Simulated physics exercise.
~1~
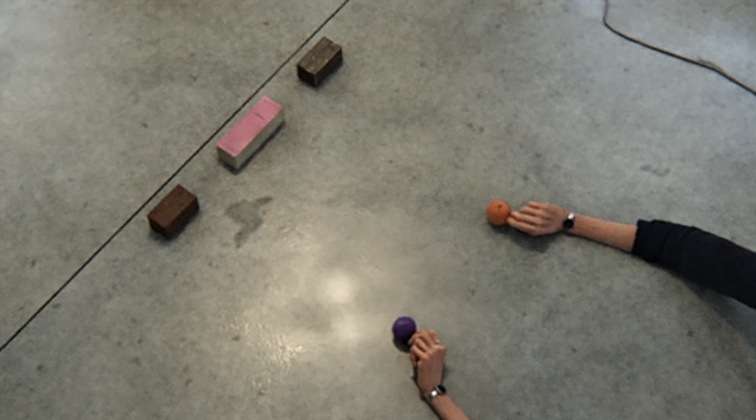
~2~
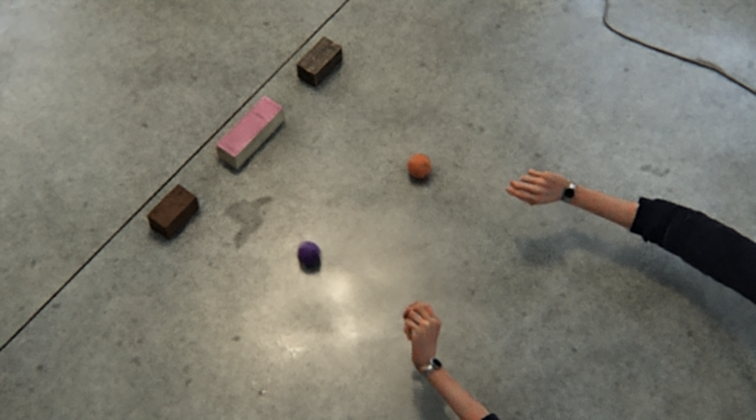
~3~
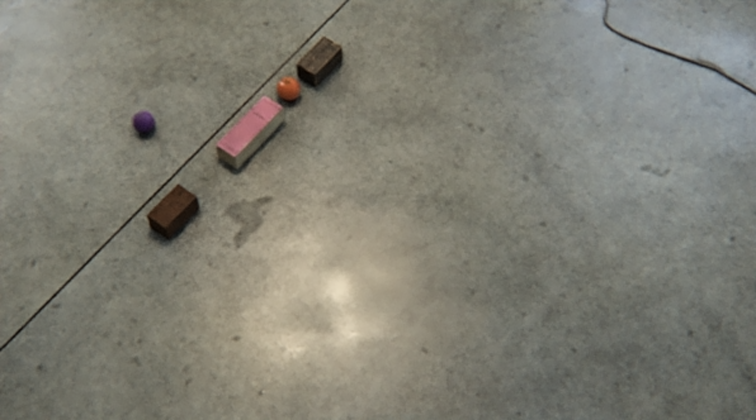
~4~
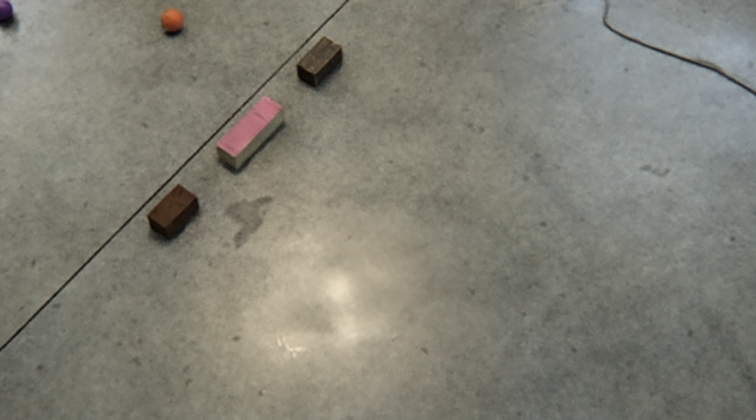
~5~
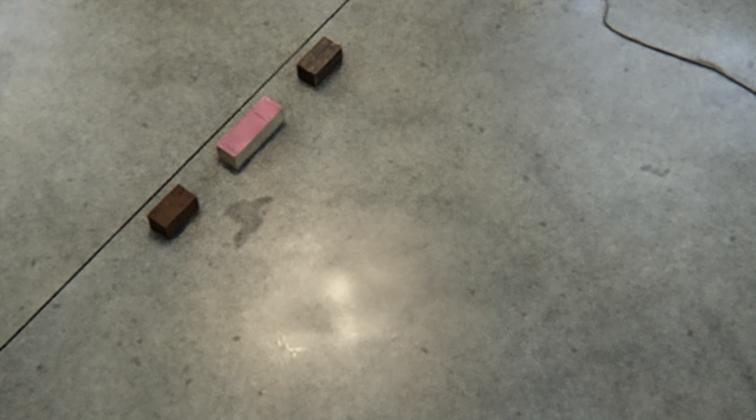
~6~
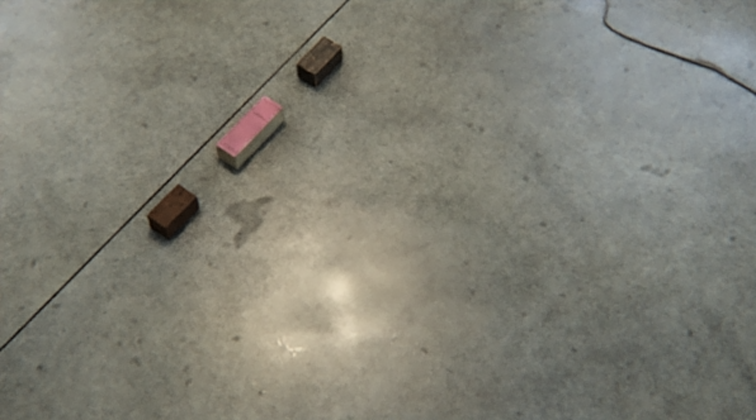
Two small balls, one orange and one purple, roll across a grey concrete floor seen from above, towards three blocks set in a diagonal row beside a dark line. A pink-topped block sits between a brown one at lower left and a darker one at upper right, leaving two narrow gaps. Hands at the right and bottom release the balls and draw back. Both travel up and left, the purple one passing between the brown and pink blocks, the orange one between the pink and dark blocks. They roll on towards the upper left and out of view, leaving the blocks in place.
